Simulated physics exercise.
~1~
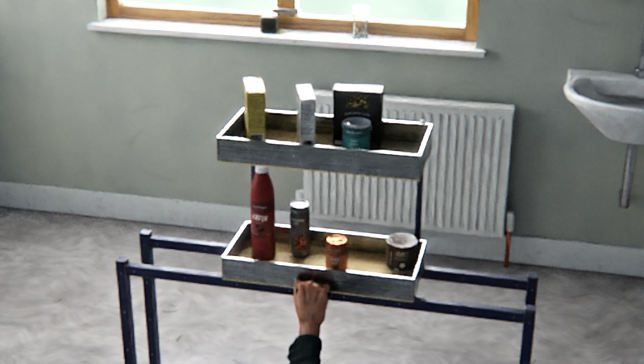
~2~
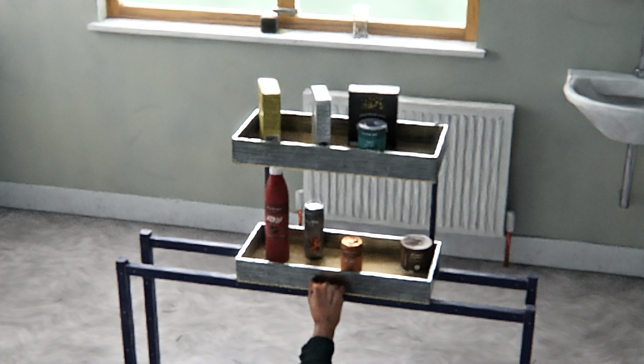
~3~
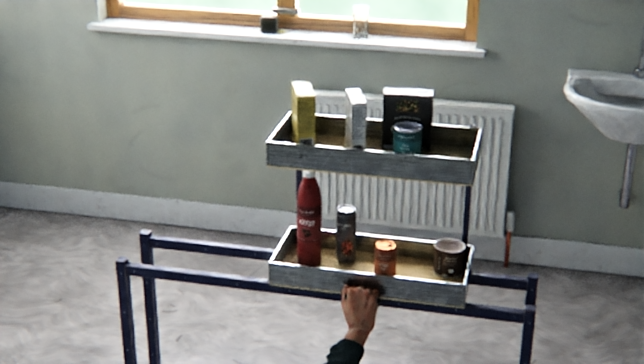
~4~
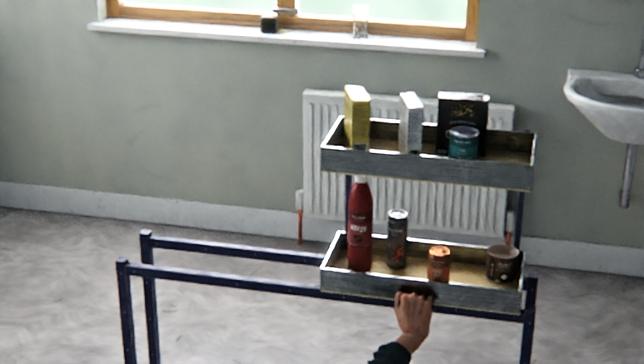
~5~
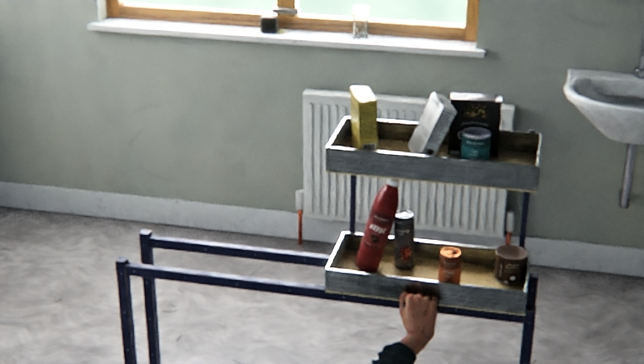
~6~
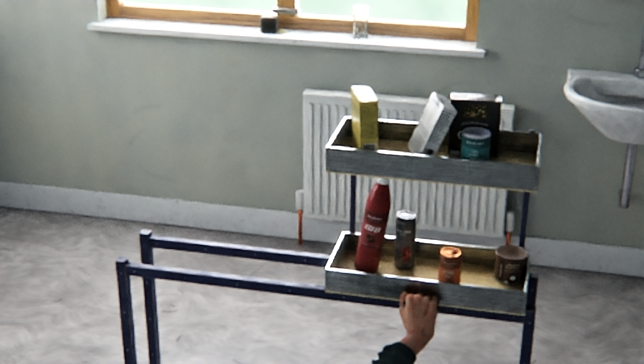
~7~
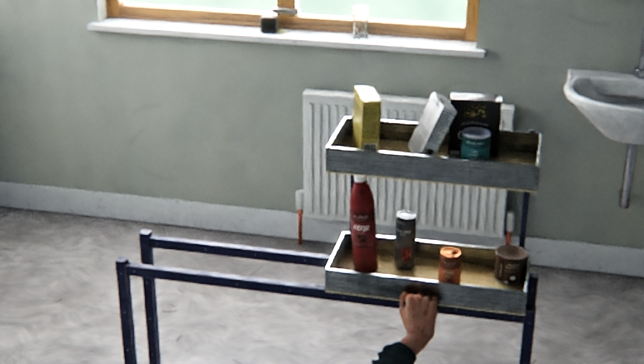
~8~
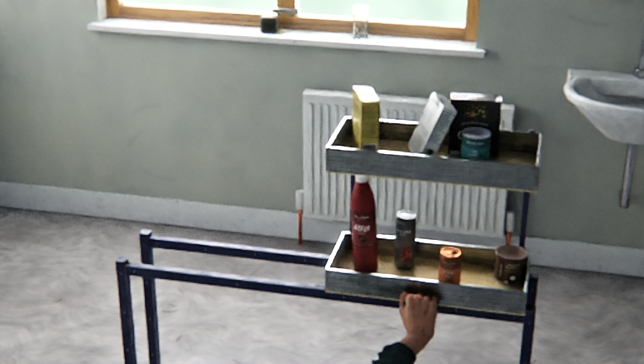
The video shows a hand sliding a two-tier tray of bottles, tins and packets to the right along dark rails until it stops abruptly. The red bottle tips and rocks back upright, while the white packet ends leaning toward the black packet and the other items stay standing.
